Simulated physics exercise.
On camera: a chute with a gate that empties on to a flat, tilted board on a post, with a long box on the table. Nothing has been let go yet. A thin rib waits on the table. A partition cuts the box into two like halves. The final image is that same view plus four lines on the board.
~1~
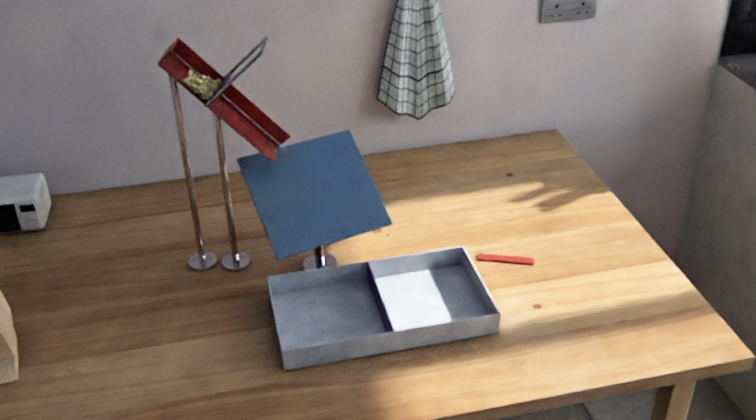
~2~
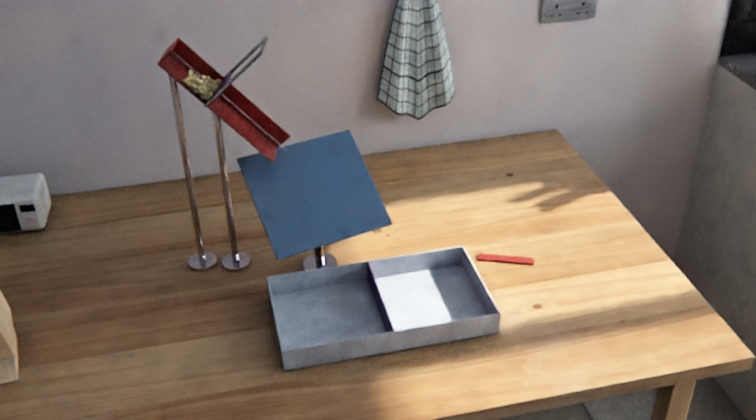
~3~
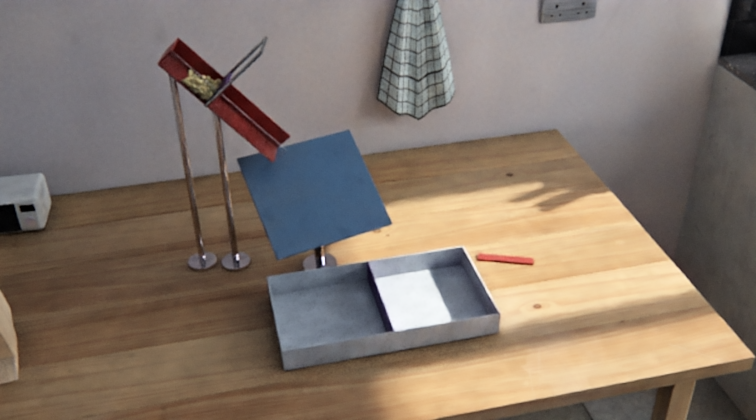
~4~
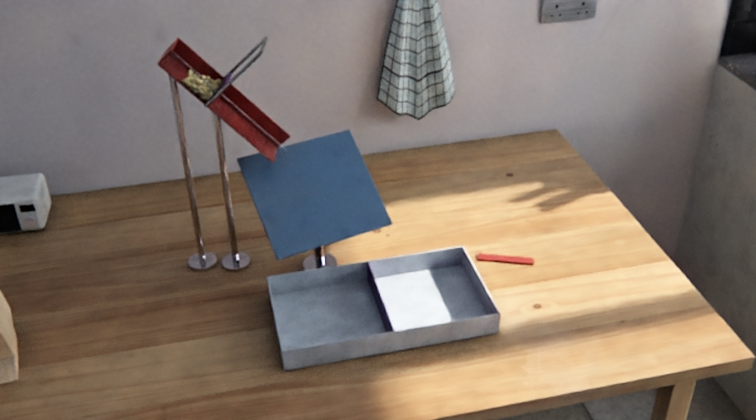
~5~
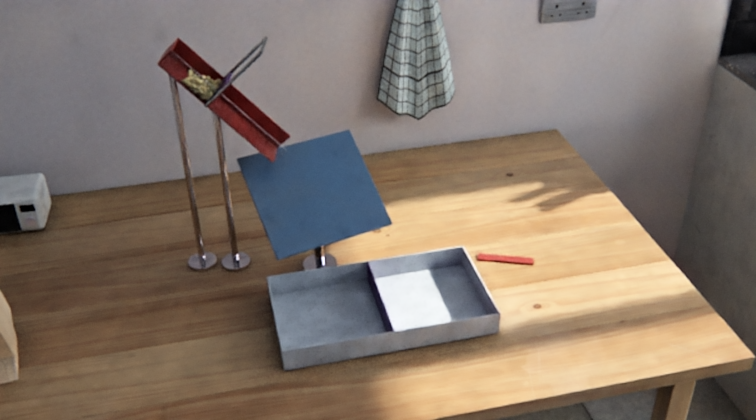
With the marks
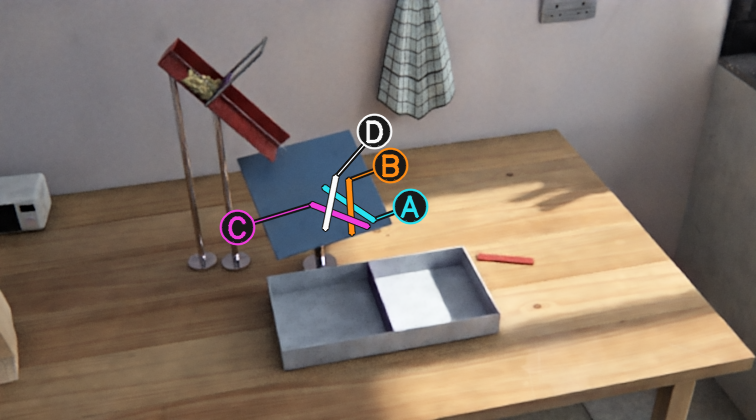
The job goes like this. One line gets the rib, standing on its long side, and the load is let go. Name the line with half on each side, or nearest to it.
A works best here.
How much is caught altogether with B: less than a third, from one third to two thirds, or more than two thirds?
Line B gives more than two thirds.
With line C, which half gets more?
More lands on the right.
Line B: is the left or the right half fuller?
The left half.
On the marked copy, line A from (324, 187) to (373, 220); line B from (348, 180) to (351, 232); line C from (312, 204) to (367, 226); line D from (335, 177) to (325, 228).
With A, of what is caught, close to half in the left half, close to half in the right.
With B, of what is caught, all but a few in the left half, only a few in the right.
With C, of what is caught, a small share in the left half, all but a few in the right.
With D, of what is caught, all but a few in the left half, only a few in the right.
